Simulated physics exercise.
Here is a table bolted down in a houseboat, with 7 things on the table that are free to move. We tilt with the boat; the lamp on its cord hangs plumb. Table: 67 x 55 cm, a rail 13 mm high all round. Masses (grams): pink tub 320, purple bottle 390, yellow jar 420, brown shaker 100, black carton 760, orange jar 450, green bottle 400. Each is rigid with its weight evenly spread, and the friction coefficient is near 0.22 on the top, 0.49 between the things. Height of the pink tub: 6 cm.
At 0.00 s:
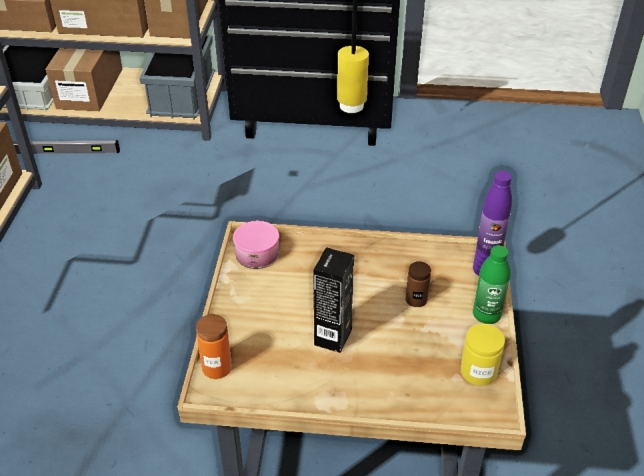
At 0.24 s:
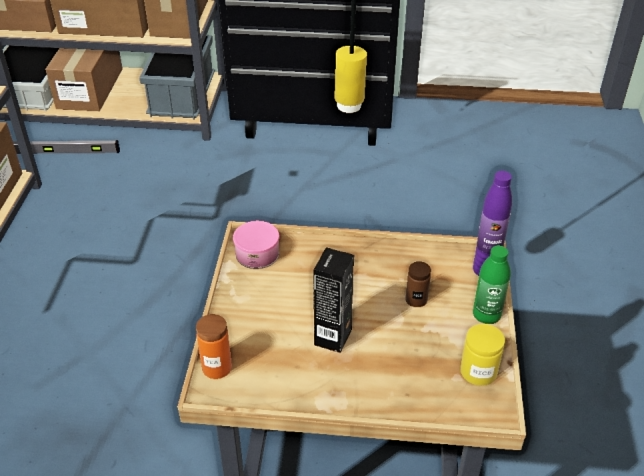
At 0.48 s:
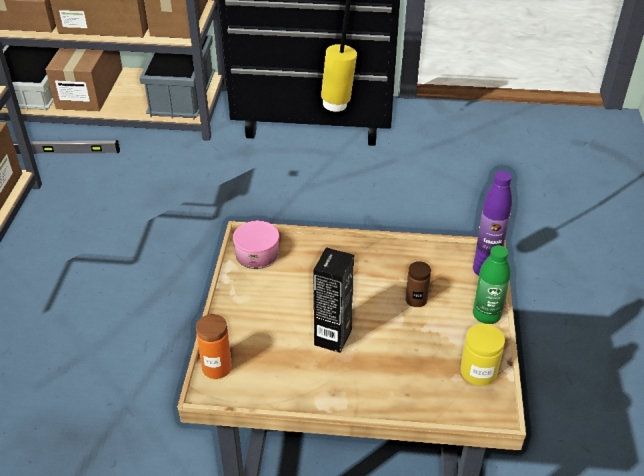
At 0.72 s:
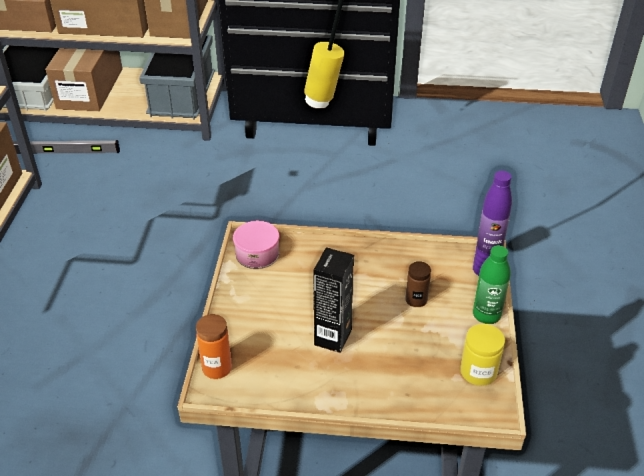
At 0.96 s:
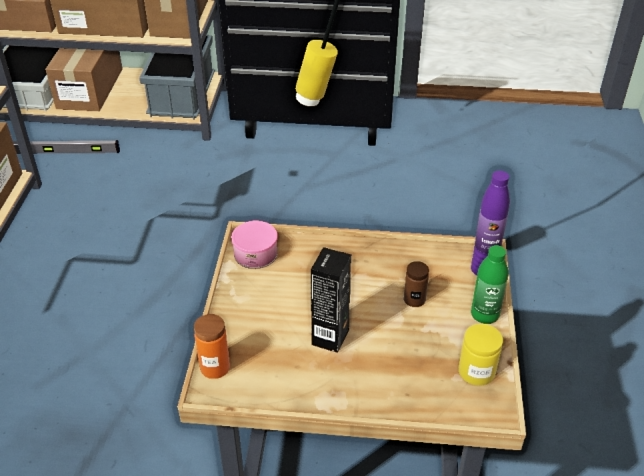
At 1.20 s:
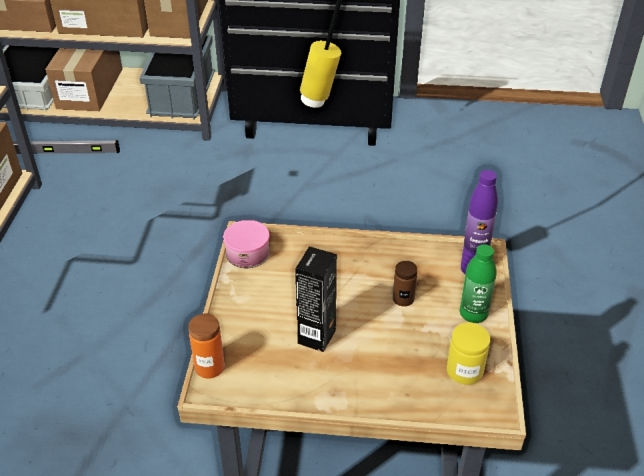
The video shows seven containers on a wooden table in a workshop-like room as a hanging yellow lamp swings to the left; then the containers, including the purple bottle and orange jar, slide slightly left across the tabletop.
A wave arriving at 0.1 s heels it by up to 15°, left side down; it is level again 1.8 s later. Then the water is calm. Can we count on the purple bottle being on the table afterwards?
The purple bottle is still on the table.
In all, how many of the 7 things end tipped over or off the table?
0 of them.
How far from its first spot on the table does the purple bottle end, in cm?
About 5 cm.
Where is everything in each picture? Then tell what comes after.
In the first picture, boat level; purple bottle (494, 225); pink tub (257, 245).
In the second picture, boat heeled 1°, left side down; brown shaker (418, 285); black carton (333, 302).
In the third picture, boat heeled 6°, left side down; orange jar (214, 347); green bottle (493, 284).
In the fourth picture, boat heeled 12°, left side down; pink tub (257, 245); yellow jar (482, 355).
In the fifth picture, boat heeled 15°, left side down; brown shaker (416, 284); black carton (331, 302).
In the sixth picture, boat heeled 13°, left side down; purple bottle (480, 224) moved 3 cm; orange jar (207, 346) moved 2 cm.
After 1.30 s, boat heeled 11°, left side down; purple bottle moved 4 cm near (475, 224); black carton moved 5 cm; brown shaker moved 4 cm.
After 1.40 s, boat heeled 9°, left side down; purple bottle moved 5 cm near (470, 223); black carton moved 7 cm; brown shaker moved 6 cm.
After 1.90 s, boat level; purple bottle moved 4 cm near (476, 223); black carton moved 8 cm; brown shaker moved 6 cm.
In the end (2.8 s), not toppled but over 5 cm from the start, yellow jar, brown shaker, black carton and green bottle; the other 3 under 5 cm from the start. In the last view, purple bottle near (473, 223).
